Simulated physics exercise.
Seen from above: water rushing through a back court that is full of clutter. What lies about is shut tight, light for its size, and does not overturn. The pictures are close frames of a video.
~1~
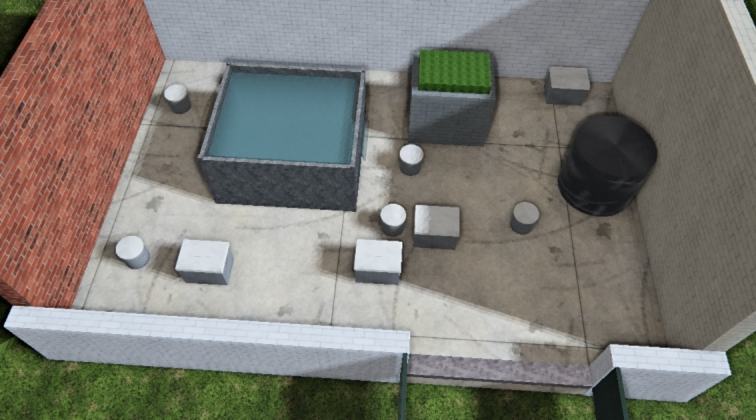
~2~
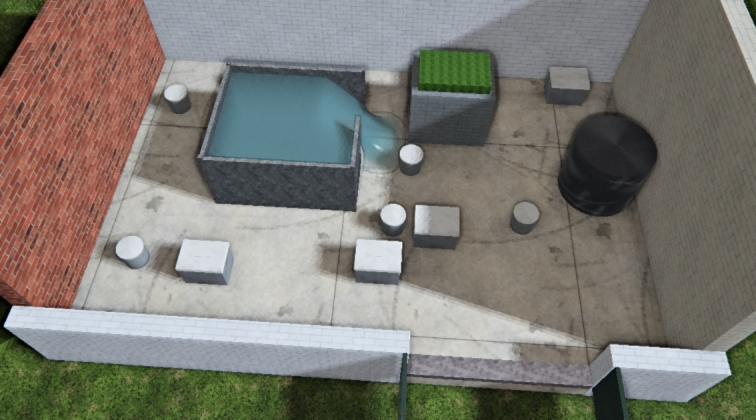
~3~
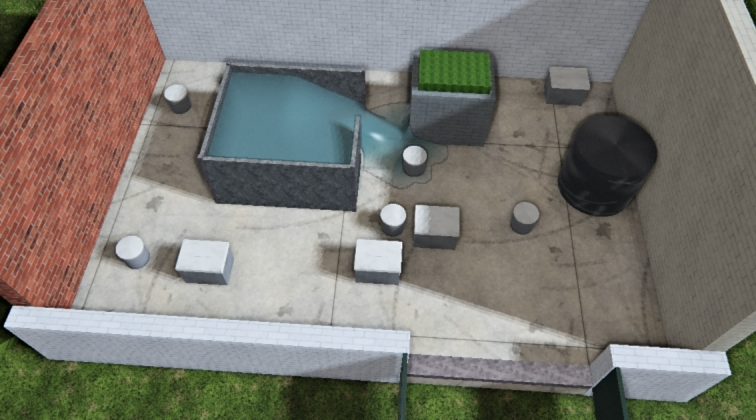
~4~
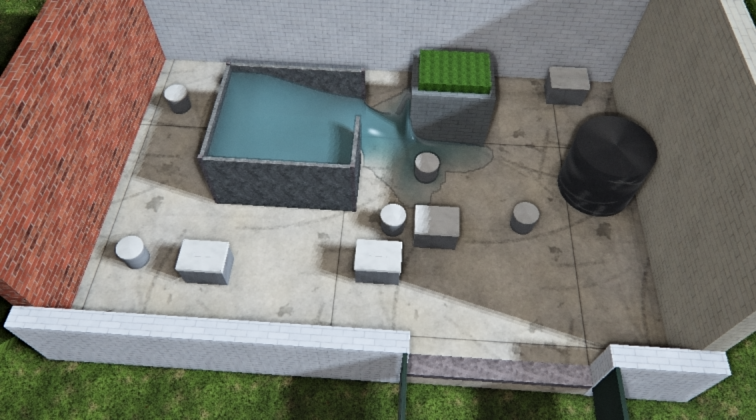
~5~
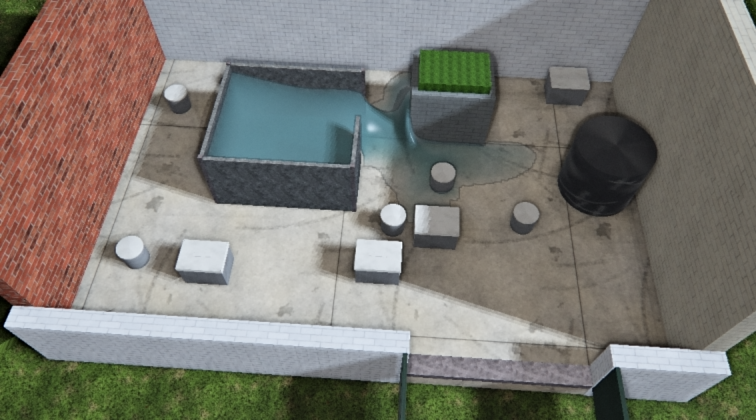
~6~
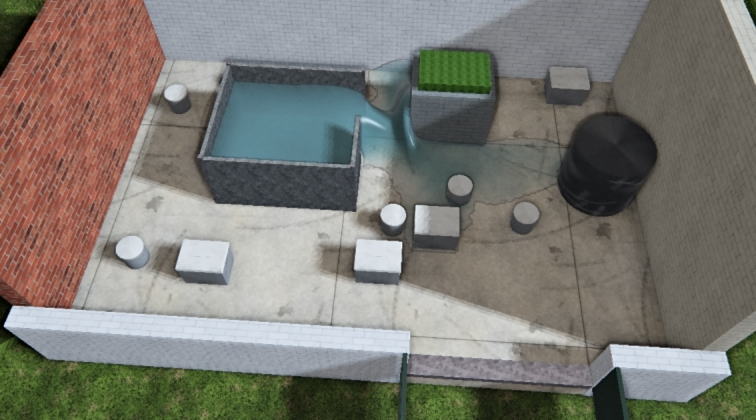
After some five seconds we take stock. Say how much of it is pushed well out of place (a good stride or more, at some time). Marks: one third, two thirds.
Share: One to two thirds.
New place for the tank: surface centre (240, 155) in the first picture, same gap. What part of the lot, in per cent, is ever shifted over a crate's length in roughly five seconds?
Near 50 in a hundred.
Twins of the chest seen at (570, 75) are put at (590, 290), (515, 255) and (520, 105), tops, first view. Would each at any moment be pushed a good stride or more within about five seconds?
In turn: Moved that far, that far or more, less than that.
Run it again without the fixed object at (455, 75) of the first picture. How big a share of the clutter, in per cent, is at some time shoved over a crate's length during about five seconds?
About 30 per cent.
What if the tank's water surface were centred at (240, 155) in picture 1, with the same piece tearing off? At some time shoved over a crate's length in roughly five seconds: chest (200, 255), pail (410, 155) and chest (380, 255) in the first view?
In that order: Less than that, yes, less than that.
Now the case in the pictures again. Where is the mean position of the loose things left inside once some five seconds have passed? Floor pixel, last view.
Roughly at (336, 236).
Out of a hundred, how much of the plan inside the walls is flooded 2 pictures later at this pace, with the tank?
Close to 30 %.
A moment on, 1 of 10 are well off their spots; 0 afloat.
Next, 3 of 10 are well off their spots; 0 afloat.
Later, 6 of 10 are well off their spots; 3 afloat.
In the end, 6 of 10 are well off their spots, and 6 have been at some point; 1 afloat.
